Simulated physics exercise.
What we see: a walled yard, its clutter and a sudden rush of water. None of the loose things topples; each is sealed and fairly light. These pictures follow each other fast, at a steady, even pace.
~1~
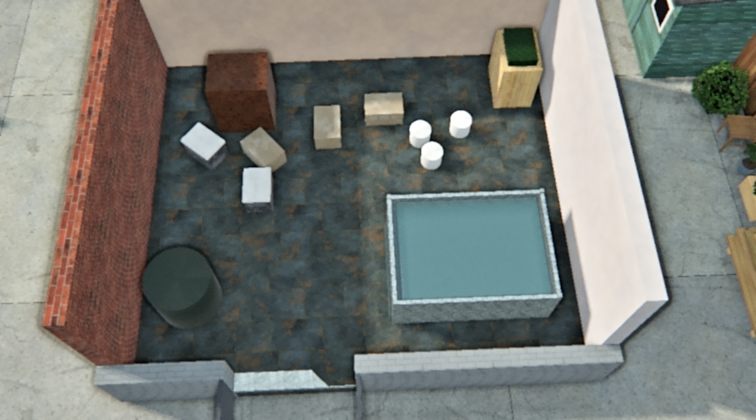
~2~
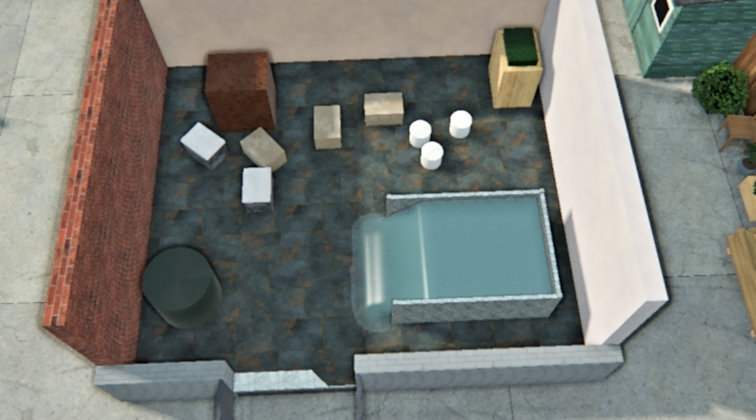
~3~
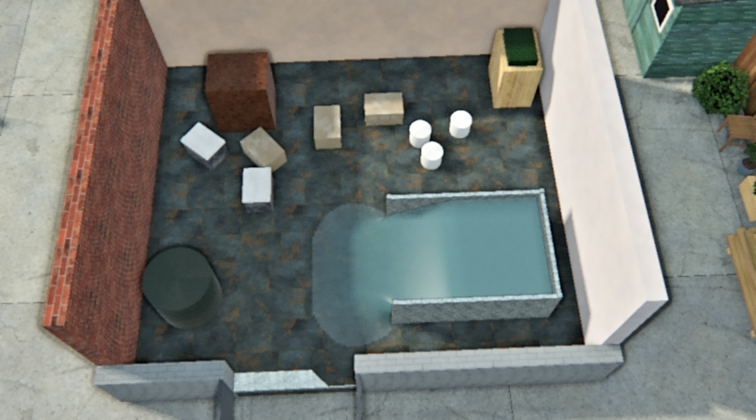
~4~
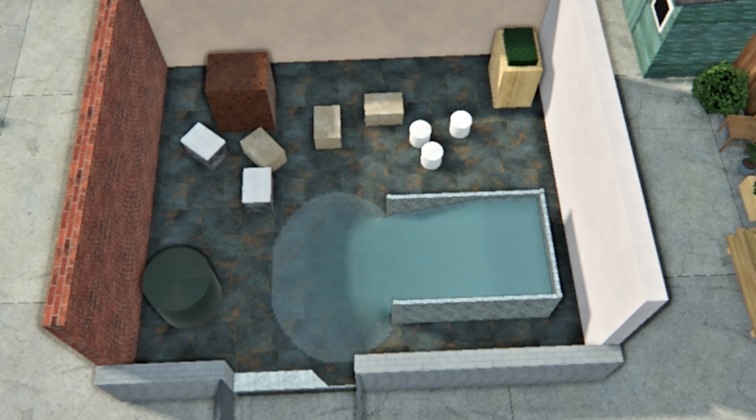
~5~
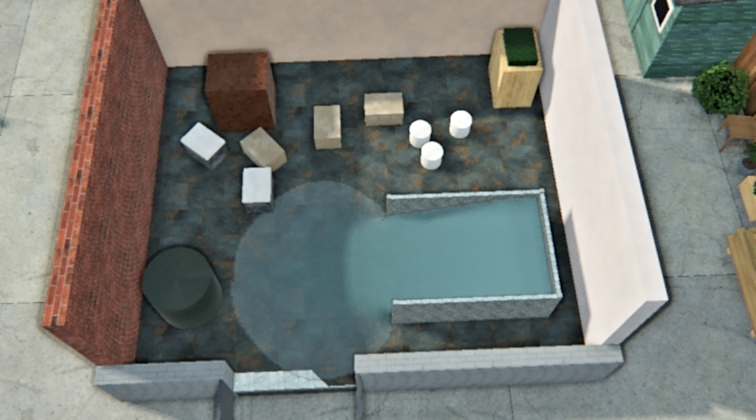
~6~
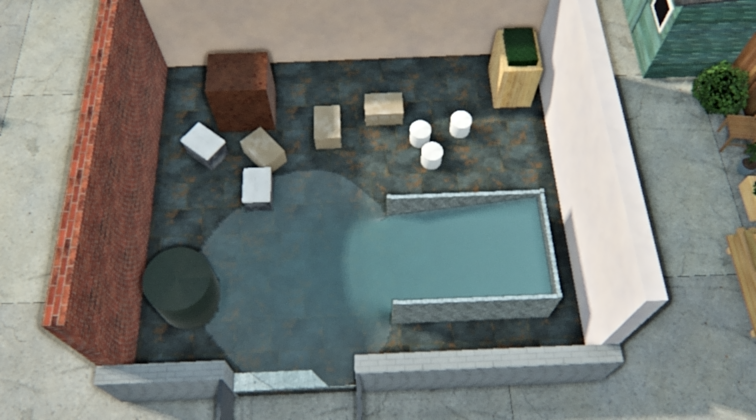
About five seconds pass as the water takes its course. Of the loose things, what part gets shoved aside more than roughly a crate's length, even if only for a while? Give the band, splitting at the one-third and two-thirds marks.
The share lands in the middle band, from one to two thirds.
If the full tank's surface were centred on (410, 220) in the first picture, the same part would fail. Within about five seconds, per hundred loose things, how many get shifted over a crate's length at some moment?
About 40 per cent.
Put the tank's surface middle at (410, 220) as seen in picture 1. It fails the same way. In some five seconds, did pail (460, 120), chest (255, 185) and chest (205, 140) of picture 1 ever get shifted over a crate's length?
The three, one by one: Short of that, past that mark and past that mark.
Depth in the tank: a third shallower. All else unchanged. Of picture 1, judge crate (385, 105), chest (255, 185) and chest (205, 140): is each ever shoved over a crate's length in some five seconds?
In sequence: Fell short, went the distance and went the distance.
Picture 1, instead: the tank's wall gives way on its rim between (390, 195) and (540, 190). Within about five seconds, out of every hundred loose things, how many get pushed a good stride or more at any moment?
I'd put it at about 100 percent.
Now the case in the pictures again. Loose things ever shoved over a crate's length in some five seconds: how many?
So that is 4.
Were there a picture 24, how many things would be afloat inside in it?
3 in total.
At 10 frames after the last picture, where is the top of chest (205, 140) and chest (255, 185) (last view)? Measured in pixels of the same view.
Around (176, 93) and (165, 137).
A moment on, 0 of 8 are well off their spots; 0 afloat.
Next, 2 of 8 are well off their spots; 1 afloat.
Later, 3 of 8 are well off their spots; 3 afloat.
In the end, 4 of 8 are well off their spots, and 4 have been at some point; 3 afloat.
